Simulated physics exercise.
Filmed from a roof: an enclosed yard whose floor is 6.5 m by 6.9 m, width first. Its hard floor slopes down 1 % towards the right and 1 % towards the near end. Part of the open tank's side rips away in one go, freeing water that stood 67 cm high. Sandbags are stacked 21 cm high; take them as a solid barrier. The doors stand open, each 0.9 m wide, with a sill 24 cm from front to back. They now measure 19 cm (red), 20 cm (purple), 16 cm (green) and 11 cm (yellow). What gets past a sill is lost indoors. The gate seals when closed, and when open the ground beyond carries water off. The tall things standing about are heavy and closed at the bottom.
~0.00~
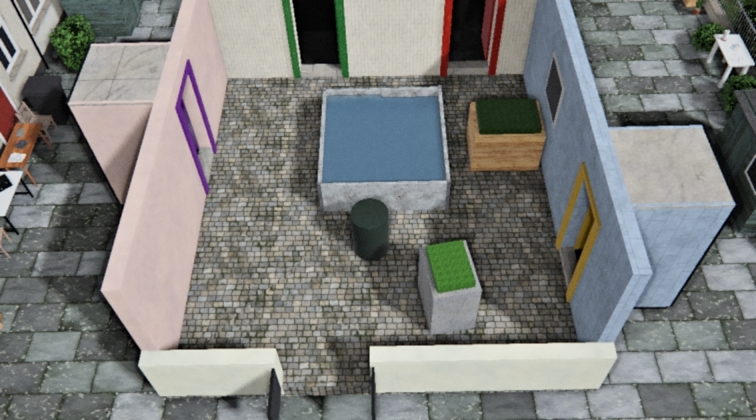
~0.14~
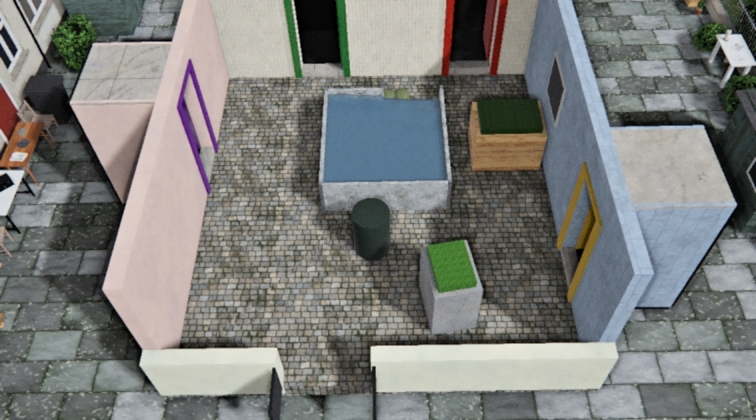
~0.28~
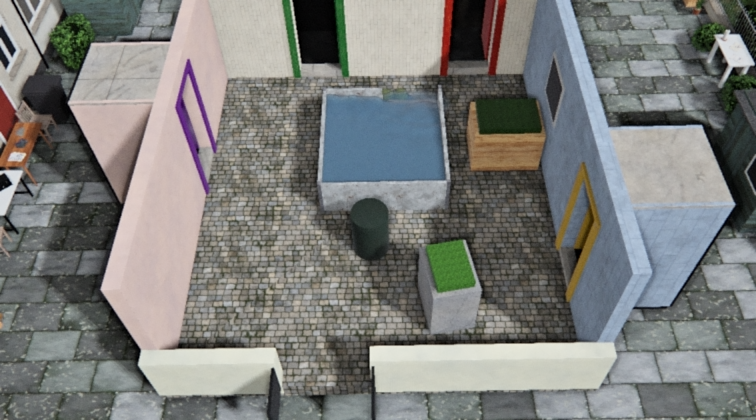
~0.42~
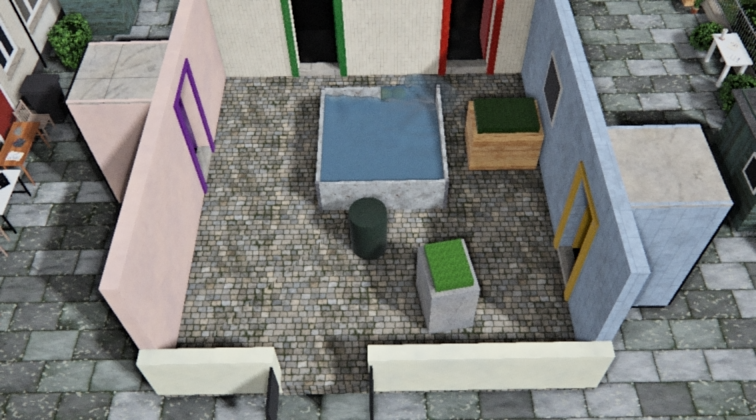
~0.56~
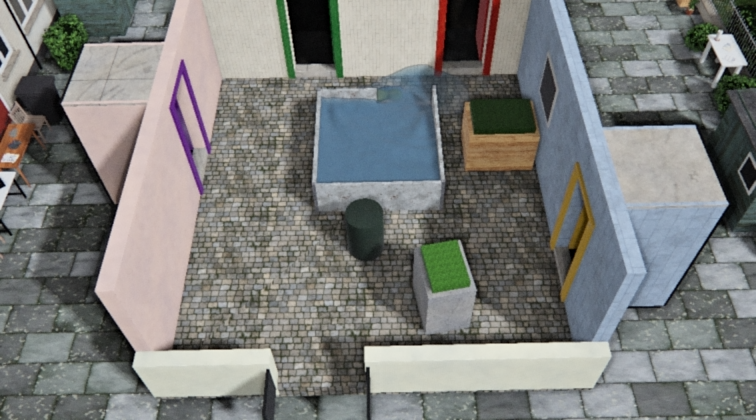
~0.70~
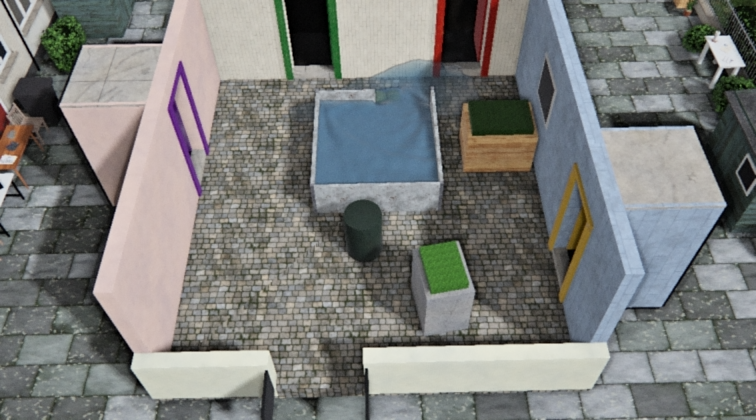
Water broke out through the far side of a raised open tank in a walled yard, then spread in a small, pale sheet across the paving behind it, while everything else stayed still.
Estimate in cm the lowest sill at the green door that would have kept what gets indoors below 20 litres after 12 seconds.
Some 9 cm above the ground.
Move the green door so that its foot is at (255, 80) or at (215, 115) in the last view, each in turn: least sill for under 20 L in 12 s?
About 14.0 and 15 cm.
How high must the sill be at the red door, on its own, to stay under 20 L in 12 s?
About 27 cm at red.
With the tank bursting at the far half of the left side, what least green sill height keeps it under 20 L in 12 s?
Some 9.5 cm.
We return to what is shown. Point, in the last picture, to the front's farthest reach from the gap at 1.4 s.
At about (220, 135).
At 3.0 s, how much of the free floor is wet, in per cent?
Some 30 per cent of it.
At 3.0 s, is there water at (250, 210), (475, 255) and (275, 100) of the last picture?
In turn: Not reached, still dry, flooded.
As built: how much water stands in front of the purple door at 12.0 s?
Roughly 5.5 cm deep.
After 1.4 s water covers 15 % of the floor, deepest (50 cm) near (394, 107); 5 cm at the green door, 0 litres in over its 16 cm sill.
After 3.0 s water covers 30 % of the floor, deepest (46 cm) near (518, 130); 14 cm at the green door, 0 litres in over its 16 cm sill.
After 12.0 s water covers 95 % of the floor, deepest (18 cm) near (509, 130); 7 cm at the green door, 0 litres in over its 16 cm sill.
At the green door as built, the water arrived by 1.3 s and peaked near 15 cm at 2.4 s.
With a sill of 8 cm, 32 litres would have come in within the 12 s; with 11 cm, 6 litres. So under 20 litres takes about 9 cm.
